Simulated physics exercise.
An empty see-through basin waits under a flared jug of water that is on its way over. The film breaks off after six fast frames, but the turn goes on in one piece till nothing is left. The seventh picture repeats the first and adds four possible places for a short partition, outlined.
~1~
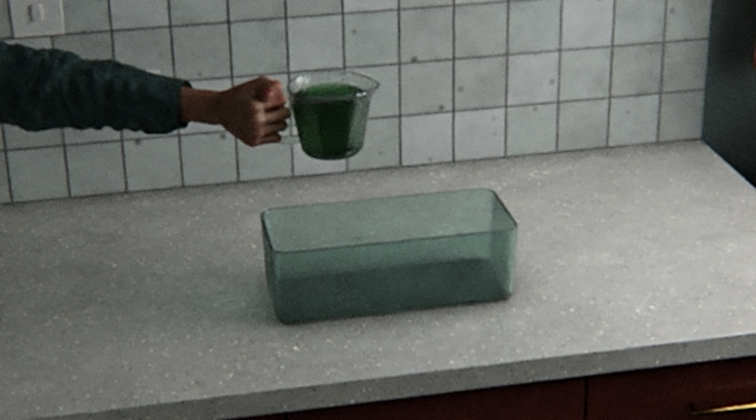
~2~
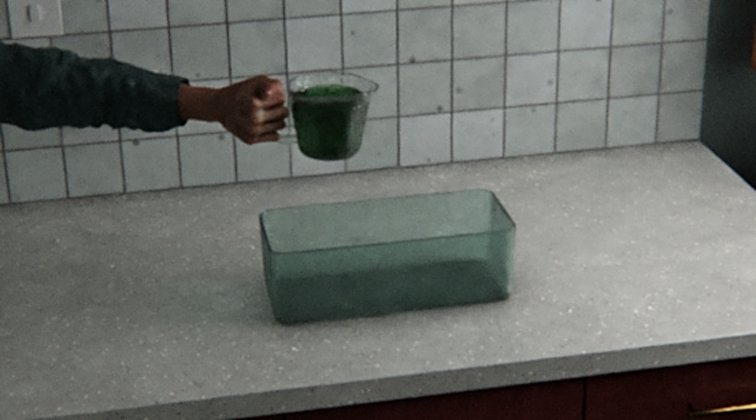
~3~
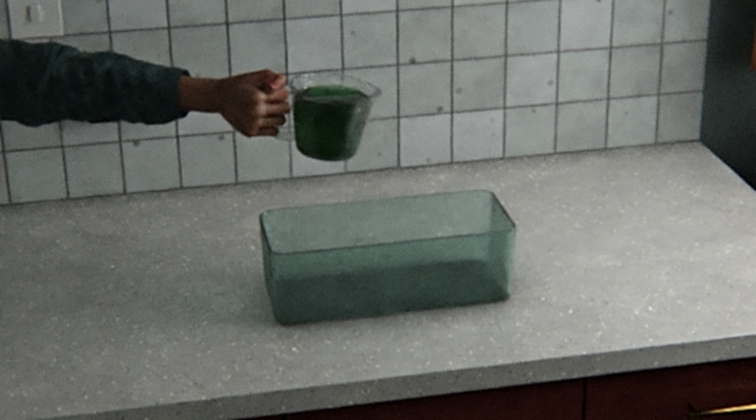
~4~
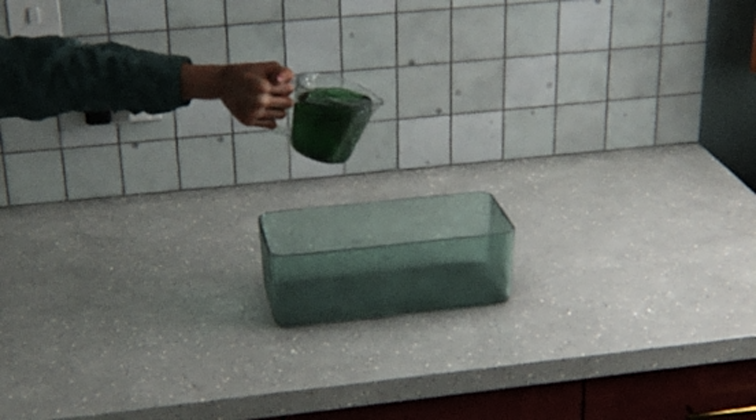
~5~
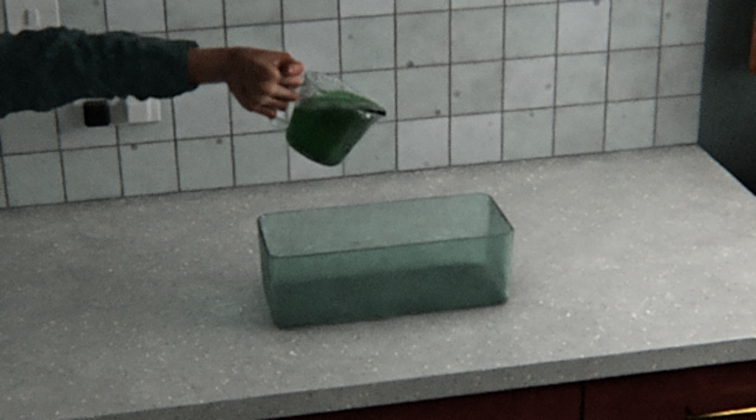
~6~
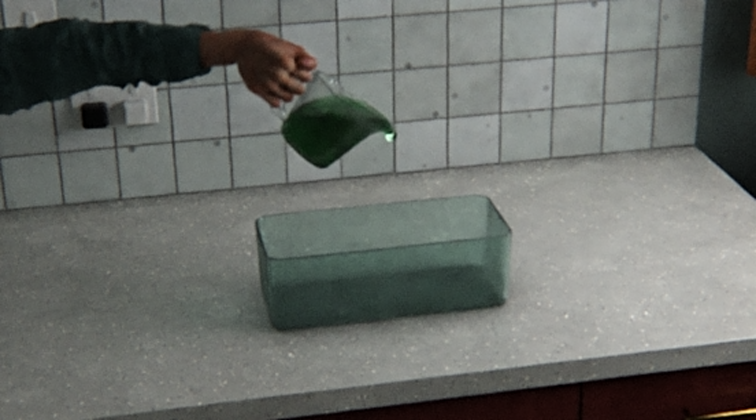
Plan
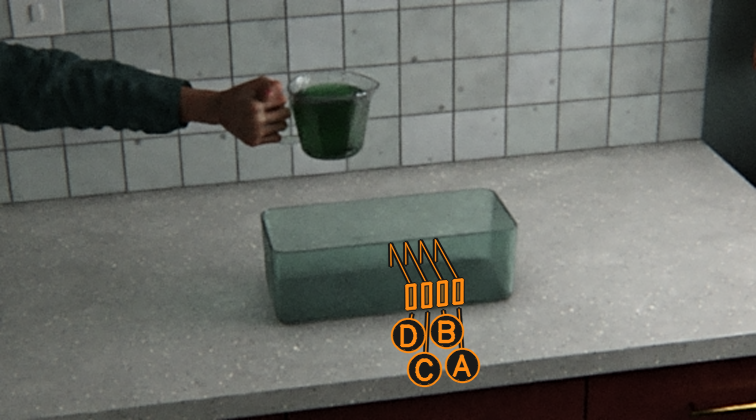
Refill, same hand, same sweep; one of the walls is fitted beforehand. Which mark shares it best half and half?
C beats the others.
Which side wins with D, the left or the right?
The right side.
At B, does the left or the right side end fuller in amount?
The left one.
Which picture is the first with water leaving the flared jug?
In picture 5.
On the marked copy, A at (458, 309); B at (443, 310); C at (427, 312); D at (412, 314).
If A is chosen, about 83 % ends left of the wall and 11 % right of it; 6 % is lost outside.
If B is chosen, about 71 % ends left of the wall and 25 % right of it; 4 % is lost outside.
If C is chosen, about 48 % ends left of the wall and 50 % right of it.
If D is chosen, about 21 % ends left of the wall and 77 % right of it.
